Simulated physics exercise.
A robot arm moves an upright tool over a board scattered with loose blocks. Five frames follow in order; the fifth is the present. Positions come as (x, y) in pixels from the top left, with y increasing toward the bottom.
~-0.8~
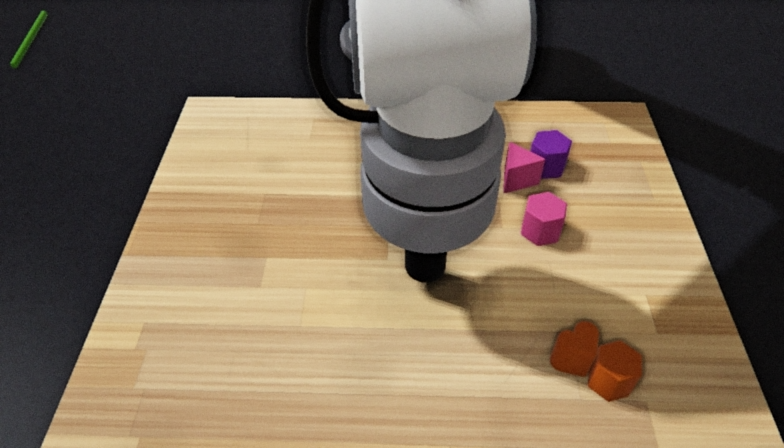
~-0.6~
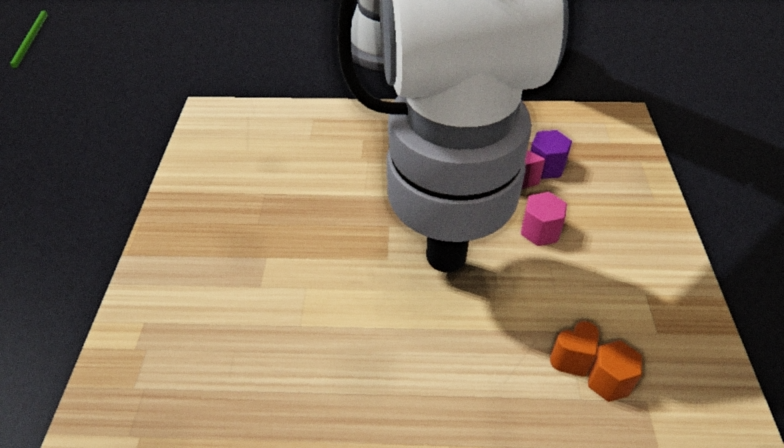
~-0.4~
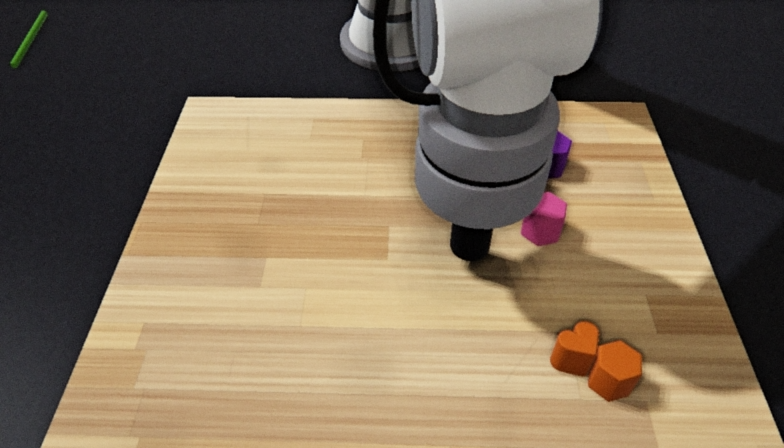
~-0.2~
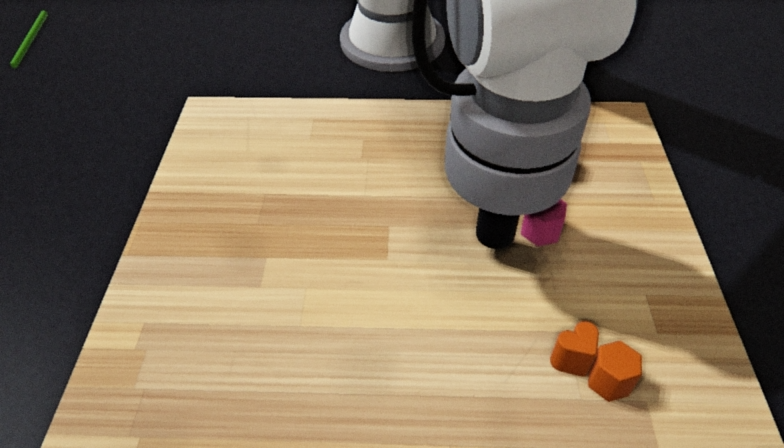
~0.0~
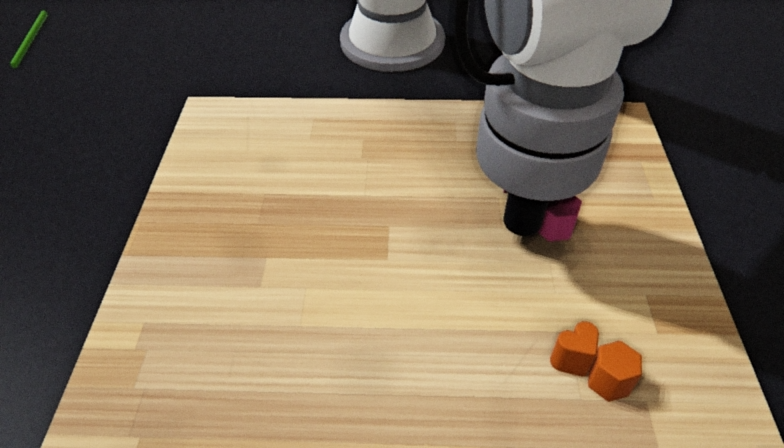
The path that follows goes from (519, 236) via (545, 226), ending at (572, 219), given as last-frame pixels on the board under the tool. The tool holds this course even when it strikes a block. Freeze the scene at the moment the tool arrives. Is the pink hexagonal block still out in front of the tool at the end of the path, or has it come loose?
Most likely the pink hexagonal block stays ahead.
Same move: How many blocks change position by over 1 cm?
It displaces one.
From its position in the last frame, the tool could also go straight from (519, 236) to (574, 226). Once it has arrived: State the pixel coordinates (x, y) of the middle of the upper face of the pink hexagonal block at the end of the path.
The spot you're after is about (616, 192) in the image.
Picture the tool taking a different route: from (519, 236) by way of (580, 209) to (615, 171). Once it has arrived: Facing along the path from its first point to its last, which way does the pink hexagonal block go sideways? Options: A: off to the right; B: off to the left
A.
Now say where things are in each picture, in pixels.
The first picture shows lower end of the tool at (425, 268), tops of blocks, pink triangular piece at (521, 156), pink hexagonal block at (547, 206).
The second picture shows tool at (446, 258), blocks as before.
The third picture shows tool at (470, 248), blocks as before.
The fourth picture shows tool at (495, 236), blocks as before.
The fifth picture shows tool at (522, 223), pink triangular piece hidden, pink hexagonal block at (561, 202).
On the path given first. Halfway along, tool at (548, 213); pink hexagonal block at (589, 196), turned 20° clockwise.
At the end, tool at (576, 206); pink triangular piece not moved; pink hexagonal block at (618, 193), turned 35° clockwise.
